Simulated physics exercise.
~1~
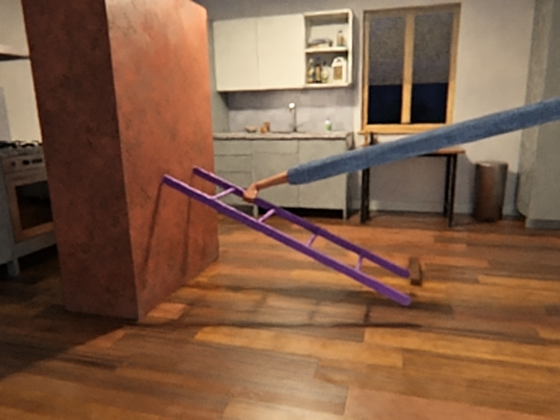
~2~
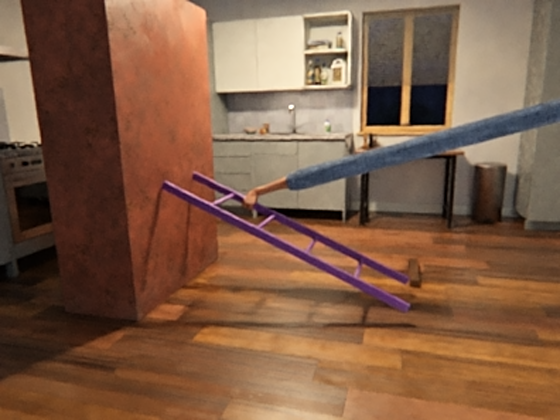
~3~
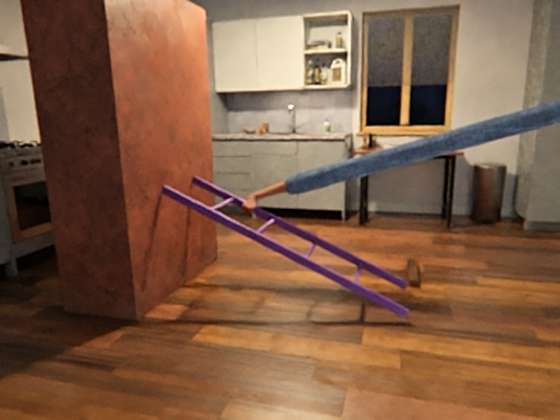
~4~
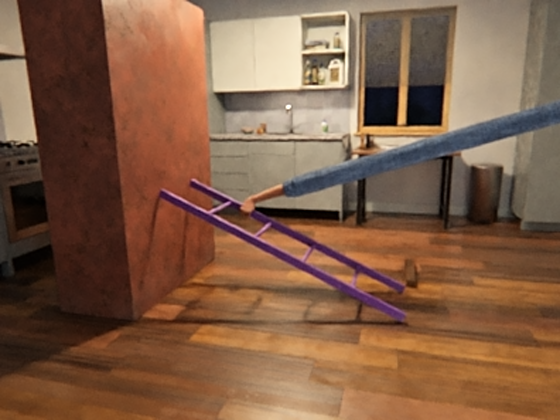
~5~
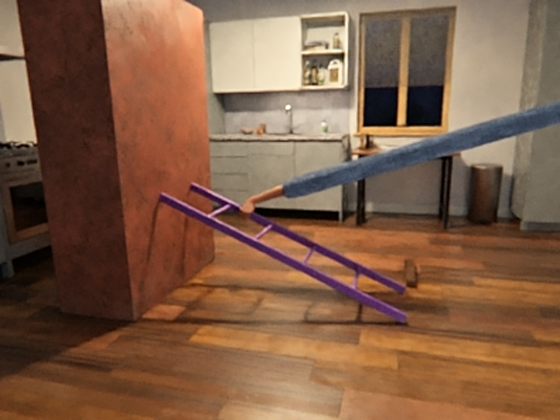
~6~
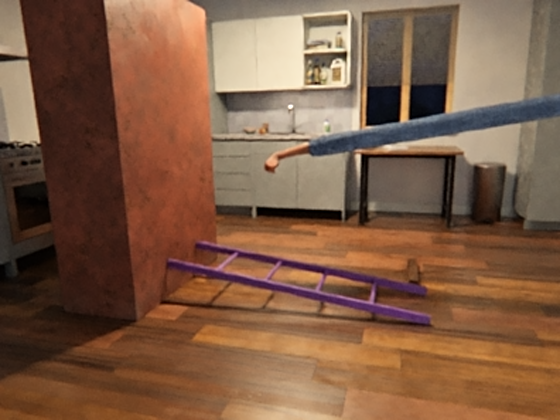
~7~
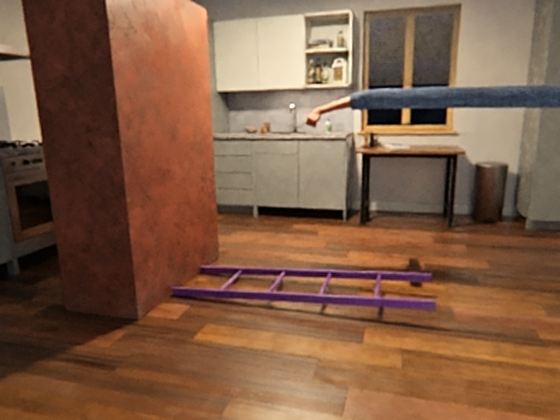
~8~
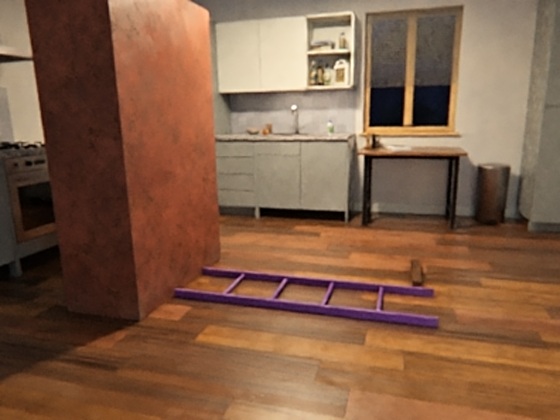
We see a hand in a blue sleeve holding a purple, ladder-like gate slanted against a tall reddish-brown cupboard, near a small batten on the wooden floor. The hand lets go and withdraws right, and the gate slides down the cupboard until it lies flat.
